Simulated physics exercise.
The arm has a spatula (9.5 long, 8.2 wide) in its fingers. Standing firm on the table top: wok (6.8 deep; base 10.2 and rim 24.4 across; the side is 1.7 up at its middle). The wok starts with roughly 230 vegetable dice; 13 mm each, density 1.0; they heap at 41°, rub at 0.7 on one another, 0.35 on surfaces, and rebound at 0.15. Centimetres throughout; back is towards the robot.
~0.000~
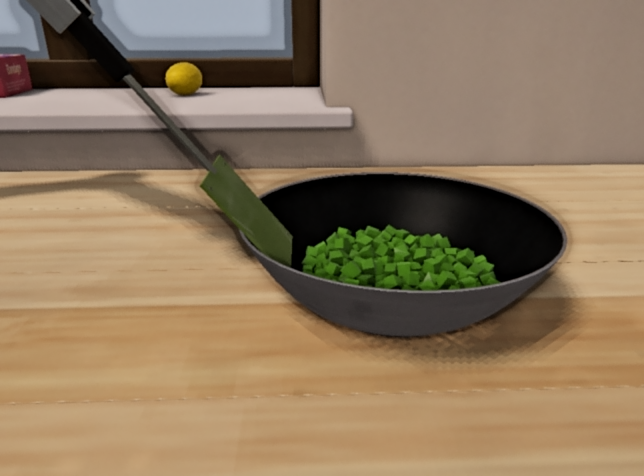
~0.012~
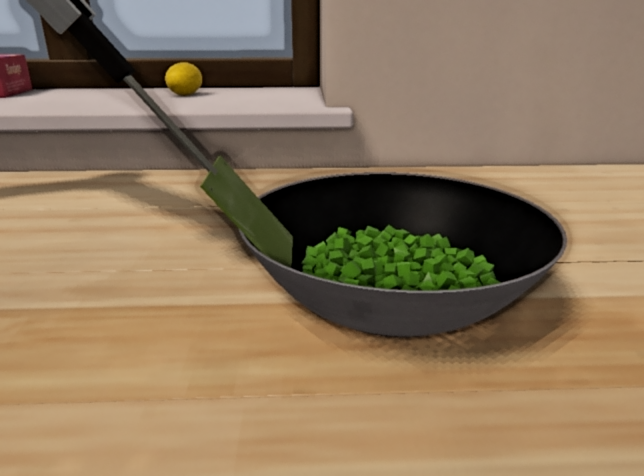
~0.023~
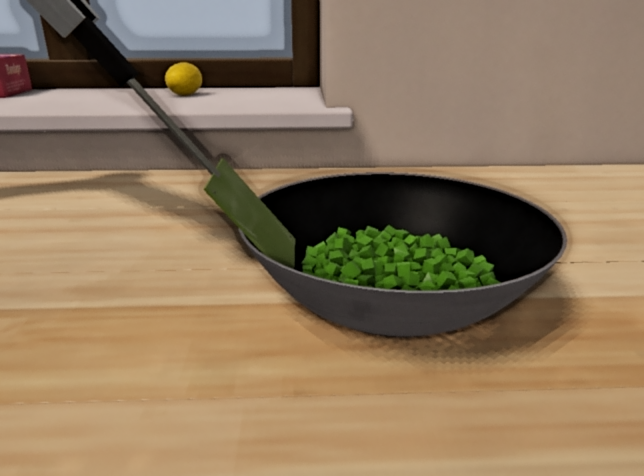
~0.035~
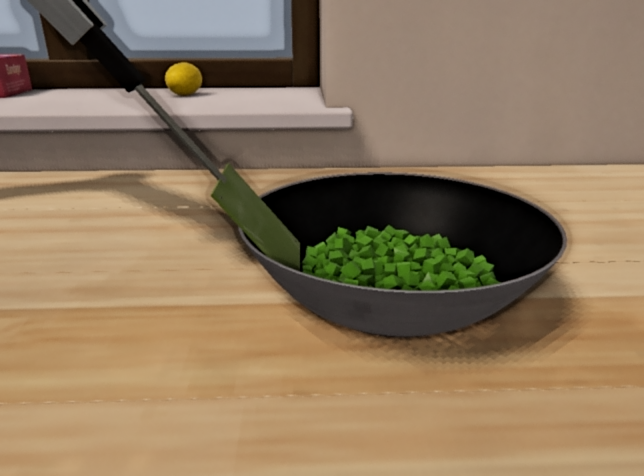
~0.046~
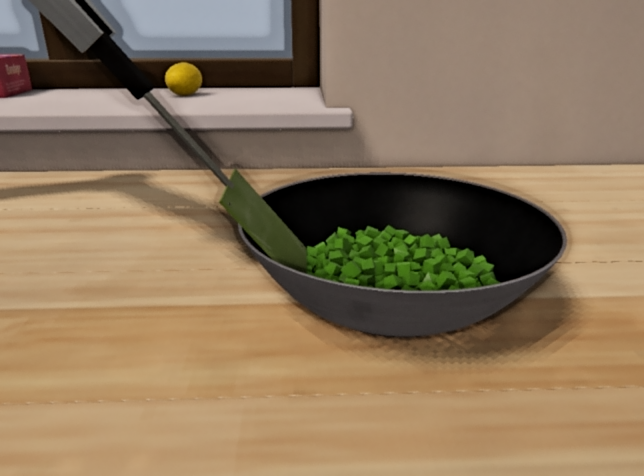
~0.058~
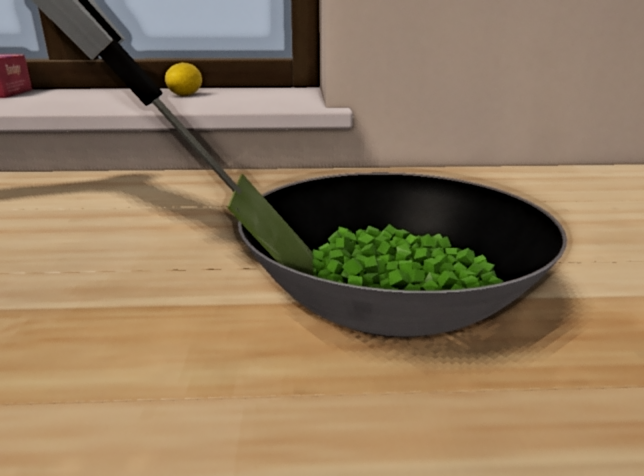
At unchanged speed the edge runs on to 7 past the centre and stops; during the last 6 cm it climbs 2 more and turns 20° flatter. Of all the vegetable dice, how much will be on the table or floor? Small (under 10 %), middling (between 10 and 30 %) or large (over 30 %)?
Answer: Middling; between 10 and 30 % of the vegetable dice finish on the table or floor.
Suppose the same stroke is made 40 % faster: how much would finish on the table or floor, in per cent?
Then about 20 per cent.
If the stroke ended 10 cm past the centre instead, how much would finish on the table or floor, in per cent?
Then about 55 per cent.
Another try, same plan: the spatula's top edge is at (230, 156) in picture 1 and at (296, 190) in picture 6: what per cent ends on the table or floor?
Some 50 per cent.
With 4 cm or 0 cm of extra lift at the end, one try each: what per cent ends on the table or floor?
About 25 and 15 per cent.
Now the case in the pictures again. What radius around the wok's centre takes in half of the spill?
Roughly 18 cm.
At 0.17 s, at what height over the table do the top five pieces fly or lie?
Roughly 5 cm.
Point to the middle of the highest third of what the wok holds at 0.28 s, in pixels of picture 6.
At about (505, 225).
After 0.17 s, sloping 52°, highest piece 6 above the table; 228 in the wok.
After 0.28 s, sloping 44°, highest piece 8 above the table; 227 in the wok, 1 on the blade or in flight.
After 0.53 s, sloping 32°, highest piece 9 above the table; 194 in the wok, 30 on the table or floor, 4 on the blade or in flight.
After 1.58 s, sloping 32°, highest piece 8 above the table; 194 in the wok, 34 on the table or floor.
At rest, 194 in the wok, 34 on the table or floor. That is 15 % on the table or floor.
